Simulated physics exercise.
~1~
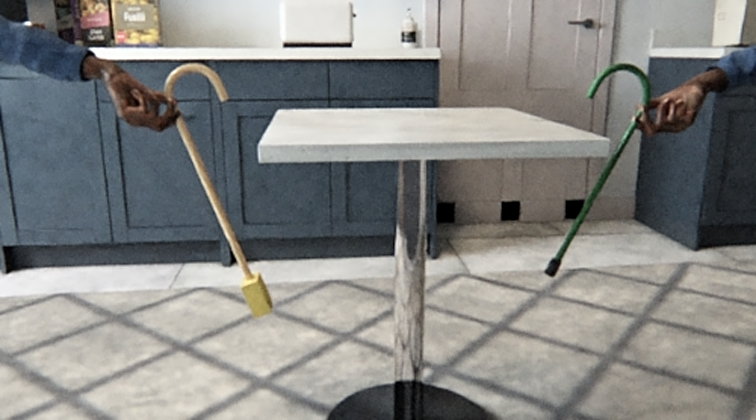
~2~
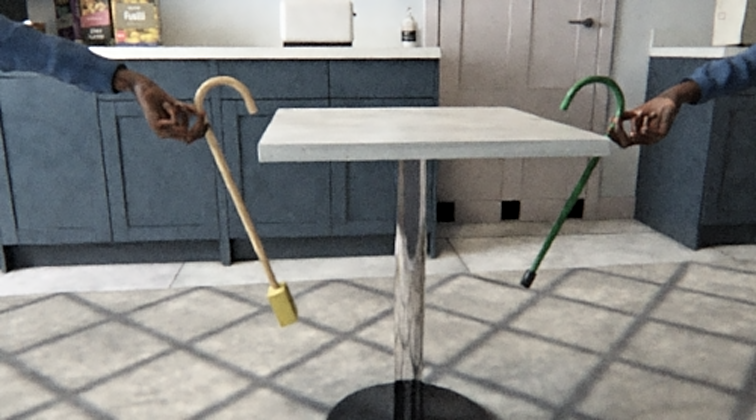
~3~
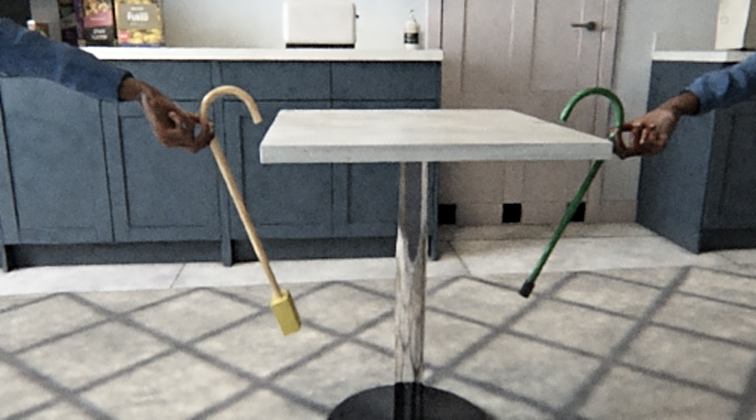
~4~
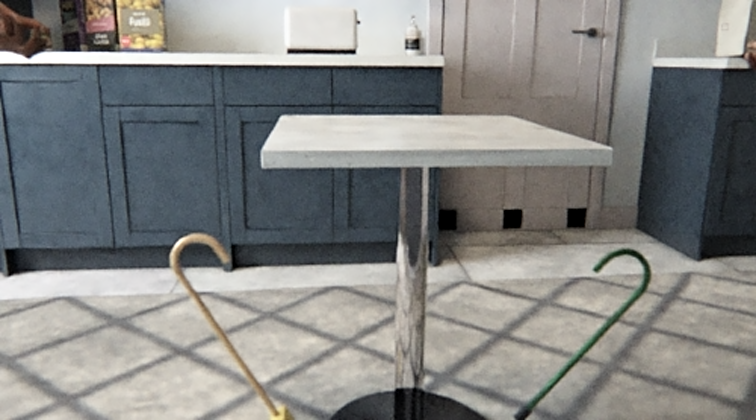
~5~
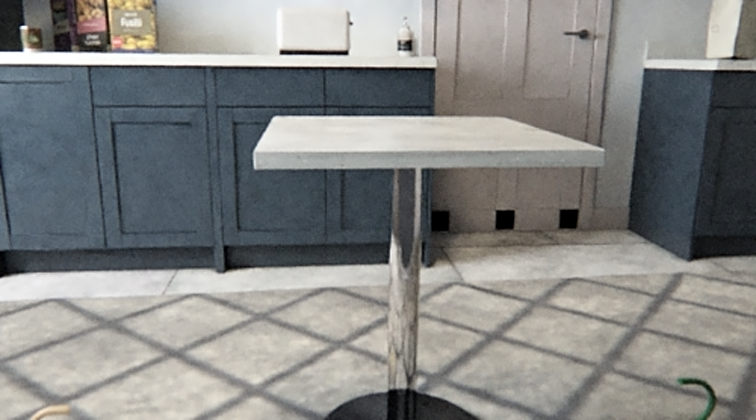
Two hands held a hooked yellow brush and a green cane against opposite ends of a small table, then let go and drew back, and both dropped to the floor, toppling outward until only their curved handles showed.
